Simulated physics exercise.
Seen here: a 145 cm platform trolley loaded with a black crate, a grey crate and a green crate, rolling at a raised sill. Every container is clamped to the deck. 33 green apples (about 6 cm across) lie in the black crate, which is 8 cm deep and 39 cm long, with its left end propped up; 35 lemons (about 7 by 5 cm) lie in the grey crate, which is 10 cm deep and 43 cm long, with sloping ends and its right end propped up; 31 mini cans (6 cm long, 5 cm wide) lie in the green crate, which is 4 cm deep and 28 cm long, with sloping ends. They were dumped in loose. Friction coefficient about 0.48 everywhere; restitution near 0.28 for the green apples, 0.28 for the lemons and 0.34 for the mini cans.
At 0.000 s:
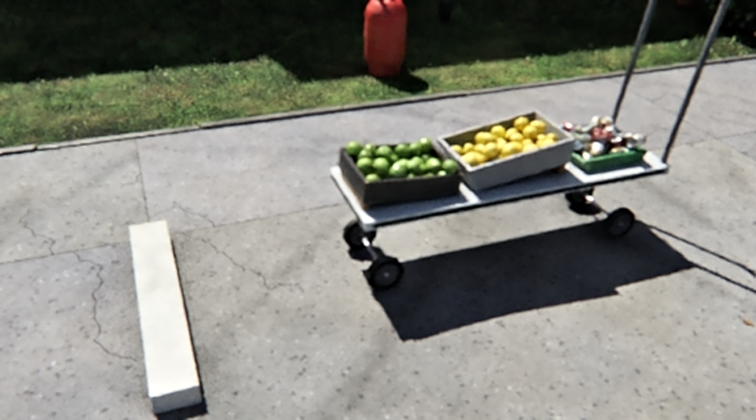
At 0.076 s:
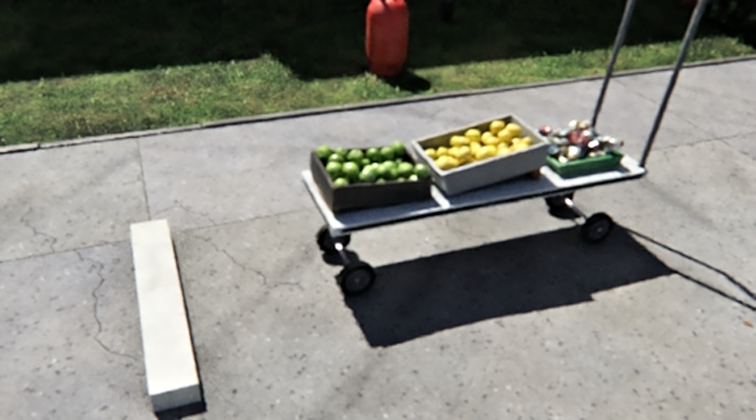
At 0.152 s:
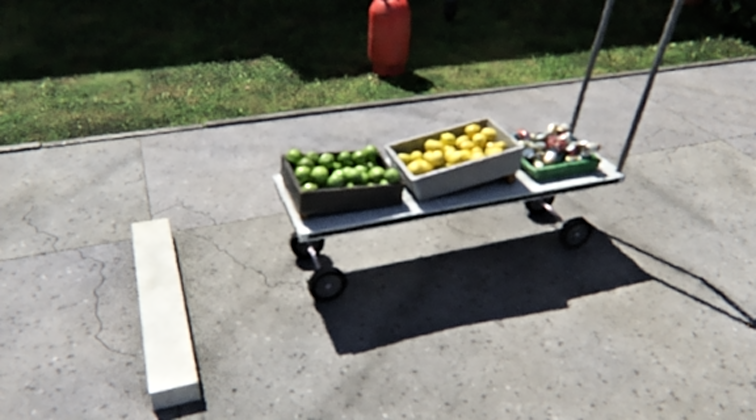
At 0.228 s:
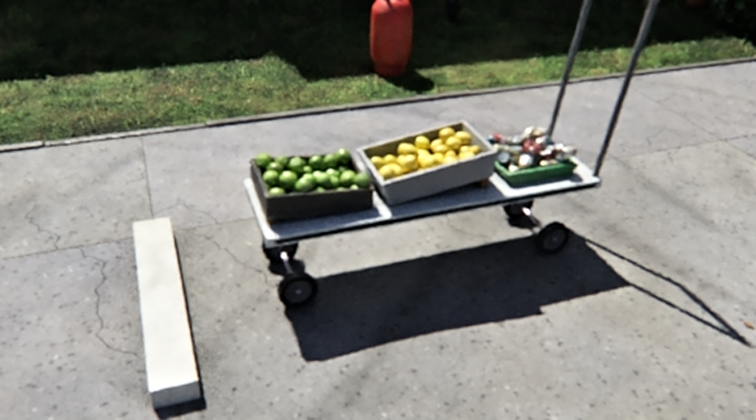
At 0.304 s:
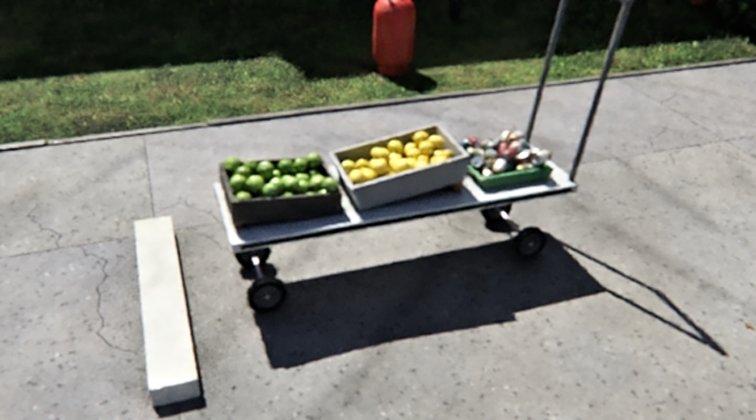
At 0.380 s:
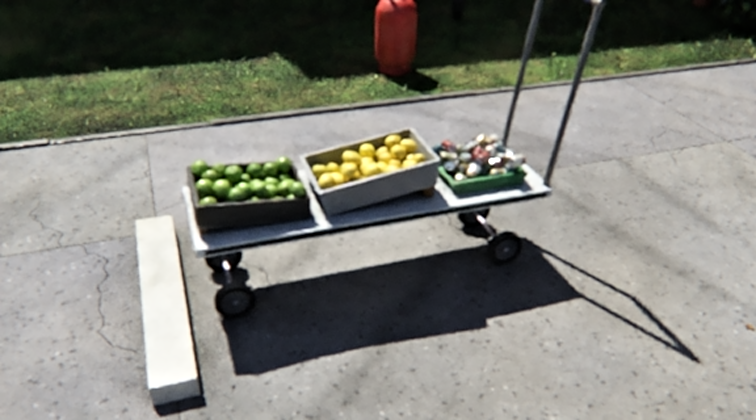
A platform trolley carrying a black crate of green fruit, a grey crate of yellow fruit and a green crate of small mixed items rolls steadily leftward across sunlit paving. Its shadow slides along beneath it as the gap to a pale raised sill narrows, leaving the trolley close beside the sill, its load still in the crates.
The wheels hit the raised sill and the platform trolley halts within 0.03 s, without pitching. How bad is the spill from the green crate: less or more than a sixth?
More than one in six of the mini cans leave the green crate.
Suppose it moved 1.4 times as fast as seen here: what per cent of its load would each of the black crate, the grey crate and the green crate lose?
In that case black crate 20, grey crate 0, green crate 40 per cent.
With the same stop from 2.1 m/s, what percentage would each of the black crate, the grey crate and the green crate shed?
Then black crate 20, grey crate 0, green crate 30 per cent.
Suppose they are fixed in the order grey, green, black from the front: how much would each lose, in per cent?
In that case black crate 10, grey crate 0, green crate 20 per cent.
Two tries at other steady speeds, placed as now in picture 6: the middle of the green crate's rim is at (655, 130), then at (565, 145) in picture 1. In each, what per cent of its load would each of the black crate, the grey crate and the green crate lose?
Black crate 20 then 0, grey crate 10 then 0, green crate 40 then 20 per cent.
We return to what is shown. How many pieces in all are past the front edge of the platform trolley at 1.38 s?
About 2.
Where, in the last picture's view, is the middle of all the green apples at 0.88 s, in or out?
At about (208, 196).
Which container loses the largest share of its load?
The green crate.
After 0.43 s, contact.
After 0.53 s, black crate 33 in, 0 out, grey crate 35 in, 0 out and green crate 27 in, 4 out.
After 0.65 s, black crate 31 in, 2 out, grey crate 35 in, 0 out and green crate 24 in, 7 out.
After 0.88 s, black crate 31 in, 2 out, grey crate 35 in, 0 out and green crate 22 in, 9 out.
Outcome (at 1.38 s), black crate 31 in, 2 out, grey crate 35 in, 0 out and green crate 22 in, 9 out. Asked share, 9 of 31, 29 per cent.
